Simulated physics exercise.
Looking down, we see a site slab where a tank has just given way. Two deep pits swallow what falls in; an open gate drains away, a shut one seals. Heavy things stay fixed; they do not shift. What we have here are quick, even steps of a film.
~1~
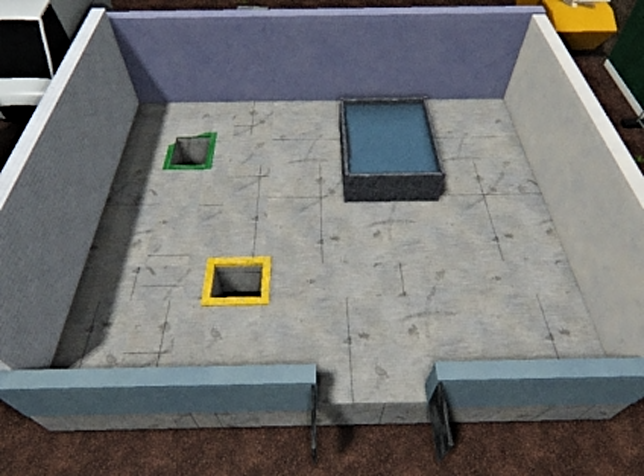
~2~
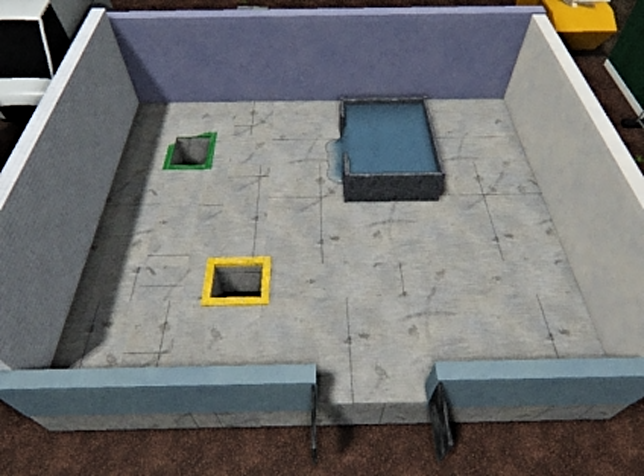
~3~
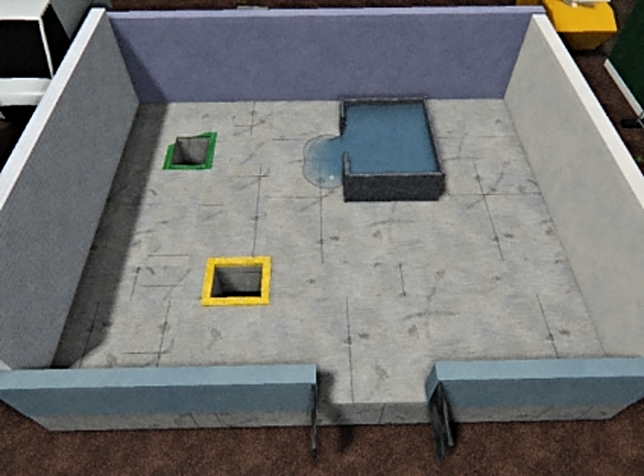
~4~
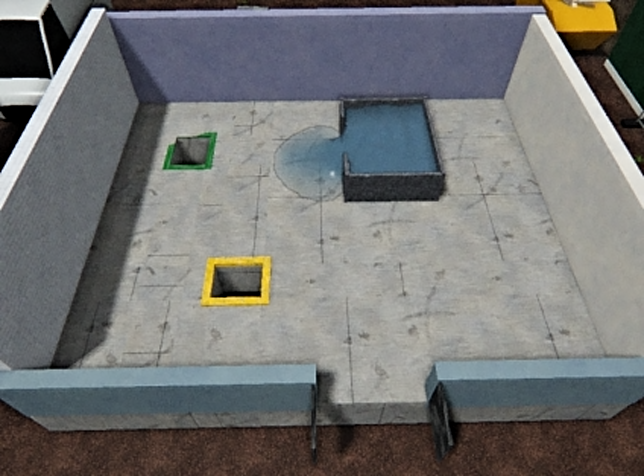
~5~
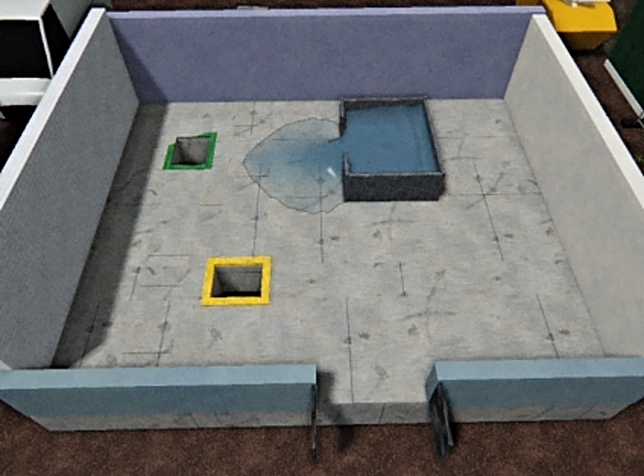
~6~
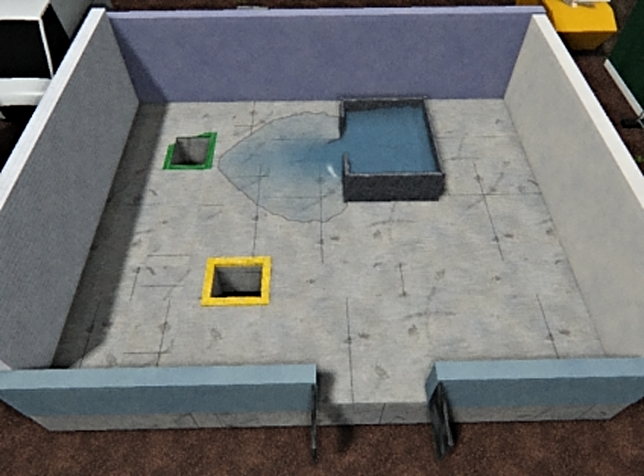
Water pours from a gap in the tank's left side and spreads left across the slab.
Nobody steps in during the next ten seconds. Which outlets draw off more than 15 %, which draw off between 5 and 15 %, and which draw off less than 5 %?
Outcome: The gate claims a light share - short of five per cent. The green pit claims a heavy share - exceeding fifteen per cent. The yellow pit claims a light share - short of five per cent.
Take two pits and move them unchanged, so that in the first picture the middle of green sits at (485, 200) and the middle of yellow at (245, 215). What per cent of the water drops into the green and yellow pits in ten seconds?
I reckon green ends up with 0 percent and yellow with 8 percent.
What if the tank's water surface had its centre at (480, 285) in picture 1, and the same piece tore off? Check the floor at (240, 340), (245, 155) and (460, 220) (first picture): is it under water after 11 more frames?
Going through the three spots, I'd say swamped, high and dry, high and dry.
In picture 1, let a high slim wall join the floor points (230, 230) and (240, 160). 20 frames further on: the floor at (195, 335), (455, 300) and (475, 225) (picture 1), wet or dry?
Going spot by spot: High and dry, then high and dry, then high and dry.
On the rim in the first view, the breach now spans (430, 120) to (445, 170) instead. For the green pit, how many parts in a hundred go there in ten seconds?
The green pit takes 4 per cent.
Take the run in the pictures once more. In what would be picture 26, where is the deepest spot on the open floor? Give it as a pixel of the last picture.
Close to (43, 391), I'd say.
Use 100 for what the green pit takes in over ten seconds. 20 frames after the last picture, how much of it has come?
Roughly 45 percent.
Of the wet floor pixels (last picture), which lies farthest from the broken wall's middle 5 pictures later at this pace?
The wet edge reaches furthest near (122, 183).
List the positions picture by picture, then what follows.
In the first frame, still water in the open tank at (388, 137).
In the second frame, the front is at (337, 142), out from the gap at (345, 154).
In the third frame, water pours out at (345, 155) and has run to (313, 142).
In the fourth frame, the front is at (279, 172), out from the gap at (345, 155).
In the fifth frame, water pours out at (345, 154) and has run to (249, 166).
In the sixth frame, water pours out at (345, 154) and has run to (224, 168).
A moment on, water covers 20 % of the floor; the gate 0 %, the green pit 3 %, the yellow pit 0 %.
Next, water covers 35 % of the floor; the gate 0 %, the green pit 7 %, the yellow pit 0 %.
Then, water covers 40 % of the floor; the gate 0 %, the green pit 11 %, the yellow pit 0 %.
Later, water covers 45 % of the floor; the gate 0 %, the green pit 19 %, the yellow pit 1 %.
In the end, water covers 70 % of the floor; the gate 1 %, the green pit 27 %, the yellow pit 2 %.
